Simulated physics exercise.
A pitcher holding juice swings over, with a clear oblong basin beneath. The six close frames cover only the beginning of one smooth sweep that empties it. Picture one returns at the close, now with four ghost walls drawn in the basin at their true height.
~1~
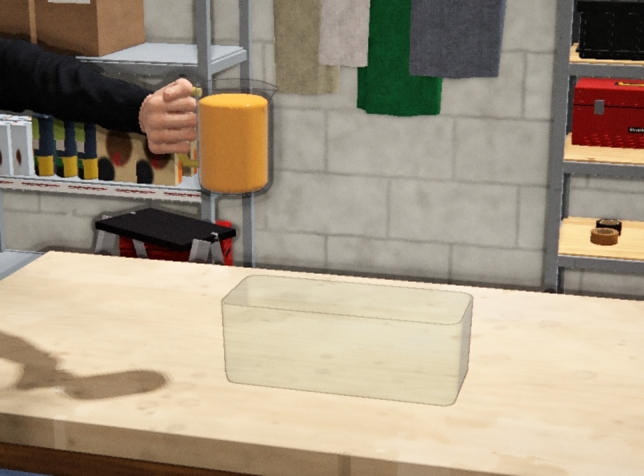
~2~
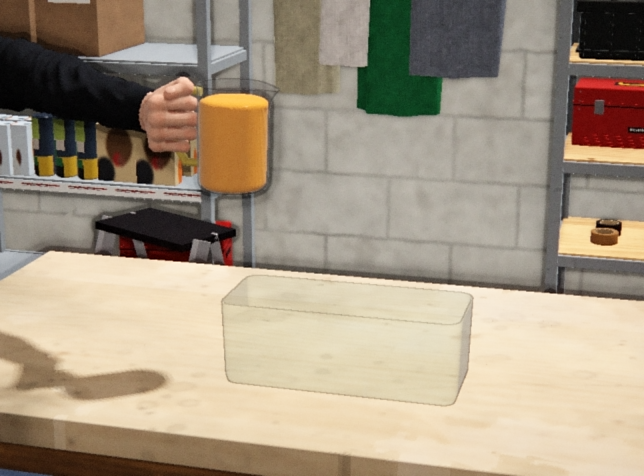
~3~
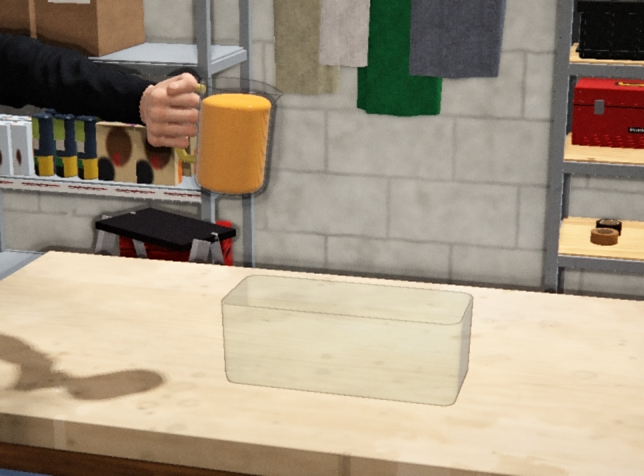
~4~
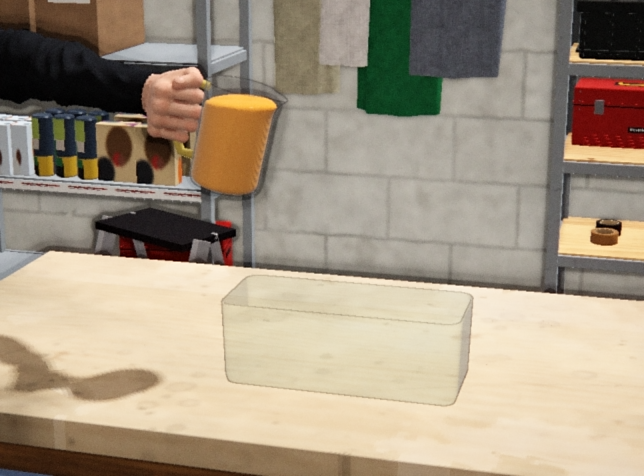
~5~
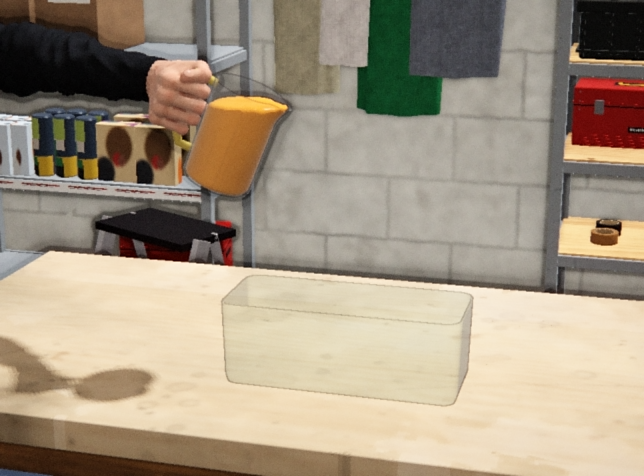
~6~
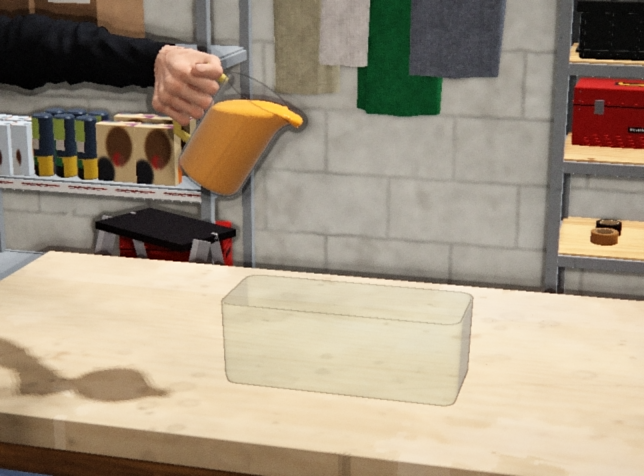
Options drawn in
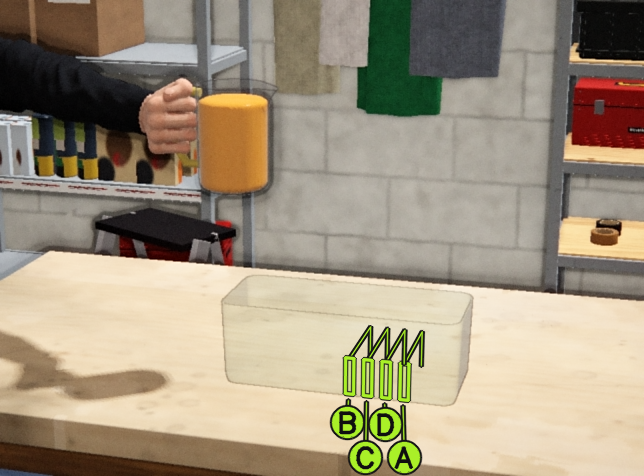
A hand in a dark sleeve reaches in from the left, gripping an orange-filled pitcher above a pale wooden workbench, seen from the front by a still camera in a grey block-walled workshop. A clear oblong basin sits empty on the bench, with shelves either side and hanging cloths behind. The hand holds the pitcher upright, then tilts it steadily rightward until juice just passes the lip.
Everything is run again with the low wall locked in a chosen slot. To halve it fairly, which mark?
The best place is B.
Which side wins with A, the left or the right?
The left side.
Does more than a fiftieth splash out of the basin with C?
Yes.
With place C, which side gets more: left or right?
More ends on the left.
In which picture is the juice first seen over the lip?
In picture 6.
On the marked copy, A at (403, 406); B at (348, 400); C at (366, 402); D at (384, 404).
Choosing A, about 93 % ends left of the wall and 5 % right of it.
Choosing B, about 56 % ends left of the wall and 42 % right of it.
Choosing C, about 87 % ends left of the wall and 3 % right of it; 10 % is lost outside.
Choosing D, about 92 % ends left of the wall and 5 % right of it; 4 % is lost outside.
